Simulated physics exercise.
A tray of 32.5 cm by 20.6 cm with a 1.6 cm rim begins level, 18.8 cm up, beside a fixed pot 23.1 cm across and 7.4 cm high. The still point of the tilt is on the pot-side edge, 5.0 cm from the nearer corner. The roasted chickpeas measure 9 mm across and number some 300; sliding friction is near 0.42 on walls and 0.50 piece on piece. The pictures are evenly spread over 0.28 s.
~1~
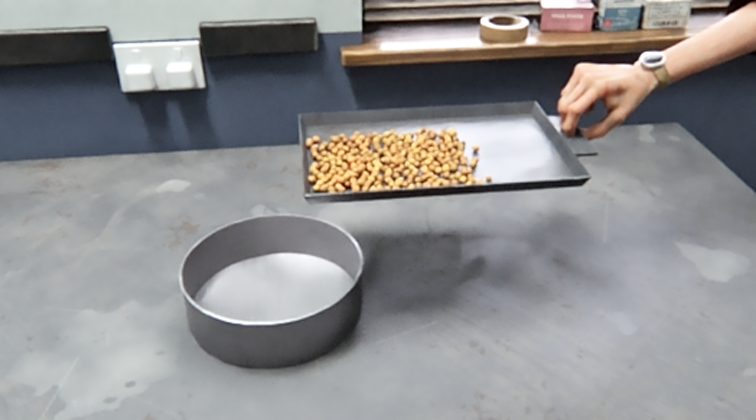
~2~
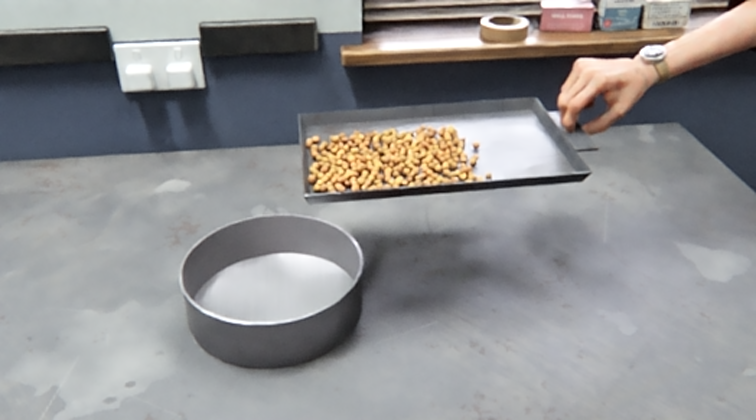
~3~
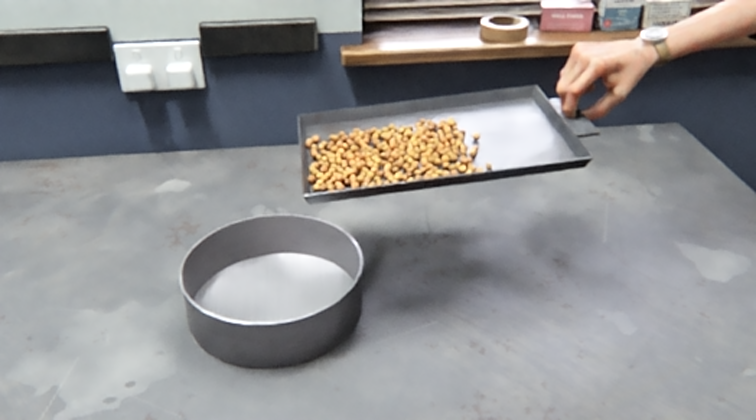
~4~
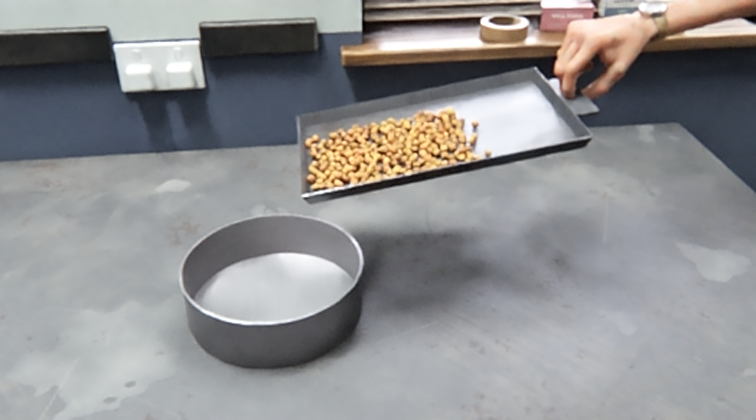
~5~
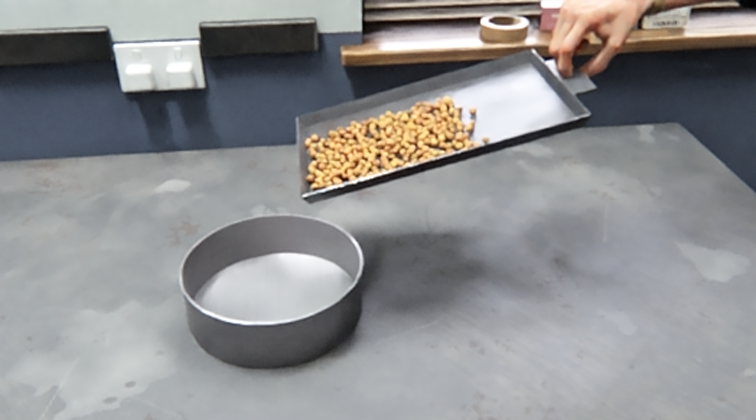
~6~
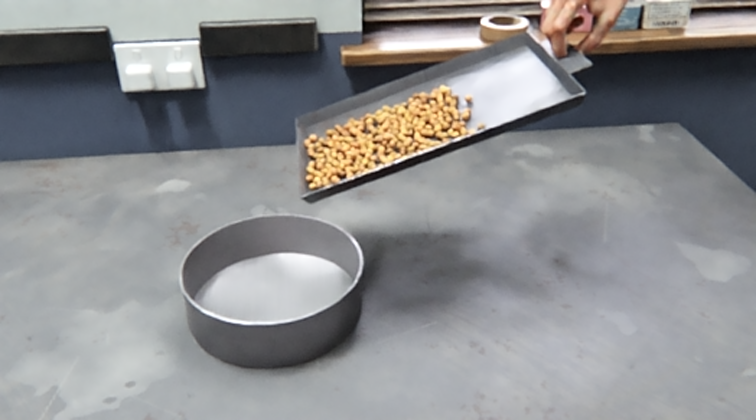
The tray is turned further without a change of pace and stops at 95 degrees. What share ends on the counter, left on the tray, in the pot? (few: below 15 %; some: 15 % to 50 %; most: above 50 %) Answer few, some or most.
Counter some, tray few, pot most.
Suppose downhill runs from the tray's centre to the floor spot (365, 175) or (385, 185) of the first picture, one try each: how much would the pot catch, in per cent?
Some 100 and 90 per cent.
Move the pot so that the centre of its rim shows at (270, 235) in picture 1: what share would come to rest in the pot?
Some 95 per cent.
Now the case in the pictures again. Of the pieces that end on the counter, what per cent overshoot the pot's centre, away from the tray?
About 60 per cent.
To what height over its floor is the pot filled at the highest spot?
Roughly 2.0 cm.
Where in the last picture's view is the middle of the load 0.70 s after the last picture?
Around (294, 163).
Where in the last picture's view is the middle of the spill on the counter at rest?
Around (261, 238).
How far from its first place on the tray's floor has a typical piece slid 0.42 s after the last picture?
Roughly 7 cm.
Then, 0.42 s after the last picture, tilt 56 degrees; the tray holds 100 %, the pot 0 %.
Then, 0.70 s after the last picture, tilt 80 degrees; the tray holds 60 %, the pot 15 %.
Then, 1.09 s after the last picture, tilt 95 degrees; the tray holds 0 %, the pot 75 %.
In the end, counter 25 %, tray 0 %, pot 75 %.
